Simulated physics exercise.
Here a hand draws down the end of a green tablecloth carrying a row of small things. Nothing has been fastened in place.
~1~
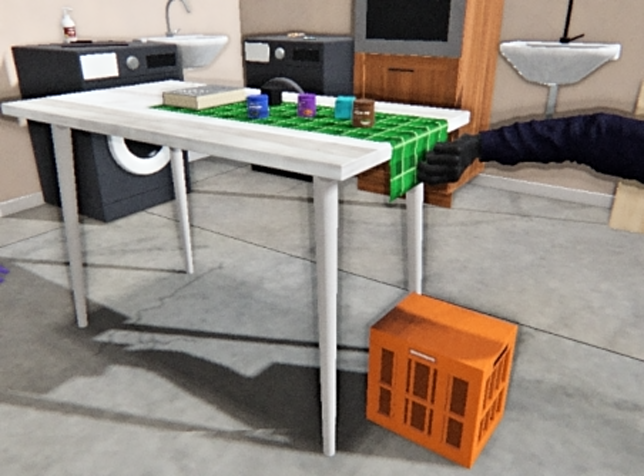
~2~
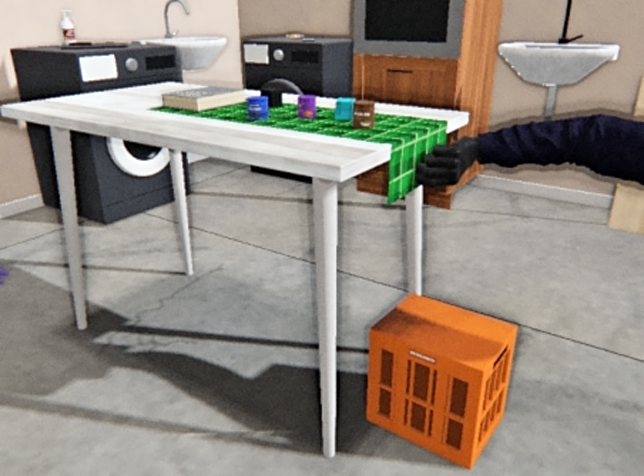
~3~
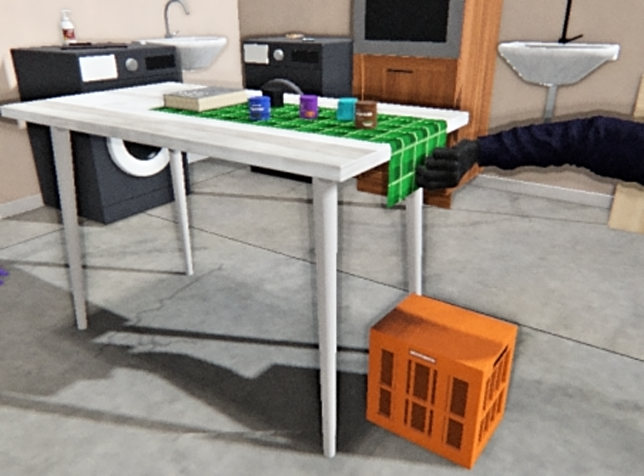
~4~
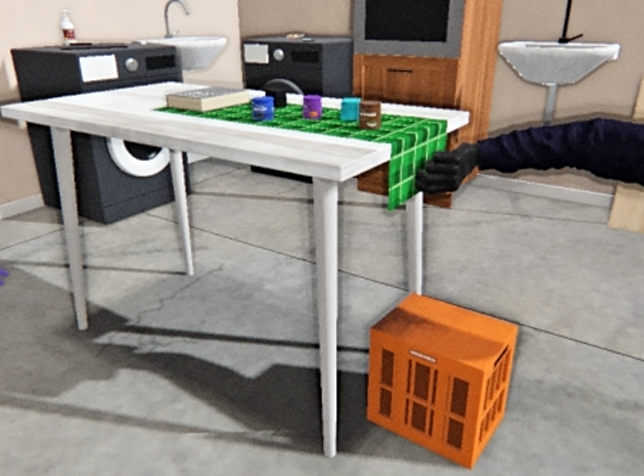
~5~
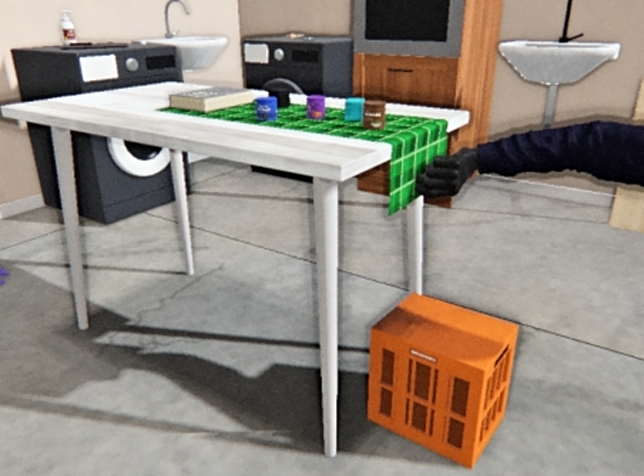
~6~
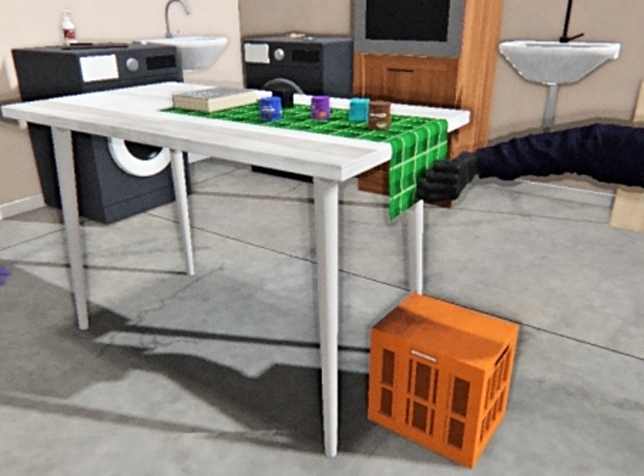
In a laundry room, a dark-gloved hand slowly pulled the end of a green checked cloth down over a white table's edge, and the small colored pots on it shifted slightly to the right.
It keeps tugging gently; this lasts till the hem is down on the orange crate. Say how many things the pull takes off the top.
Exactly three drop.
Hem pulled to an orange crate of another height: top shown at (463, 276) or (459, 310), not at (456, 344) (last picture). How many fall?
Counting them gives 1 and 2.
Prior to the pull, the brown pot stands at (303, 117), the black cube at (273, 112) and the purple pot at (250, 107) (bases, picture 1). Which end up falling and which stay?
Brown pot: Off; black cube: Still on; purple pot: Still on.
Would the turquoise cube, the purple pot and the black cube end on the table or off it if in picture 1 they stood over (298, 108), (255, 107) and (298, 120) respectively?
So, the turquoise cube makes it through, the purple pot makes it through, the black cube ends up down.
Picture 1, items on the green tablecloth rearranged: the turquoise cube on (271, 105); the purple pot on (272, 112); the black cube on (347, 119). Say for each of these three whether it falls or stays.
Here's what happens: The turquoise cube remains aboard, the purple pot remains aboard, the black cube leaves its perch.
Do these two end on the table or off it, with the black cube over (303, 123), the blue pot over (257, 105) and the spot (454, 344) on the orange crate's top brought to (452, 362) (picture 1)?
The black cube does not stay aboard, and the blue pot stays aboard.
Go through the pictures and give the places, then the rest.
In the first picture, hem (389, 203); brown pot (364, 101); turquoise cube (345, 98); purple pot (307, 95); blue pot (257, 96); black cube (271, 88); top of the crate (454, 344).
In the second picture, hem (387, 205); brown pot (364, 102).
In the third picture, hem (388, 207); turquoise cube (347, 100).
In the fourth picture, hem (388, 212); purple pot (312, 97); top of the crate (455, 344).
In the fifth picture, hem (388, 216); blue pot (266, 98).
In the sixth picture, hem (390, 221); brown pot (380, 103); turquoise cube (359, 100); purple pot (320, 97); blue pot (270, 98); black cube (282, 90).
Early on, hem near (417, 252); brown pot gone.
Midway, hem near (416, 294); brown pot and turquoise cube gone.
Near the end, hem on the crate; brown pot, turquoise cube and purple pot gone.
Finally, hem on the crate; brown pot, turquoise cube and purple pot gone. Over the edge go three.
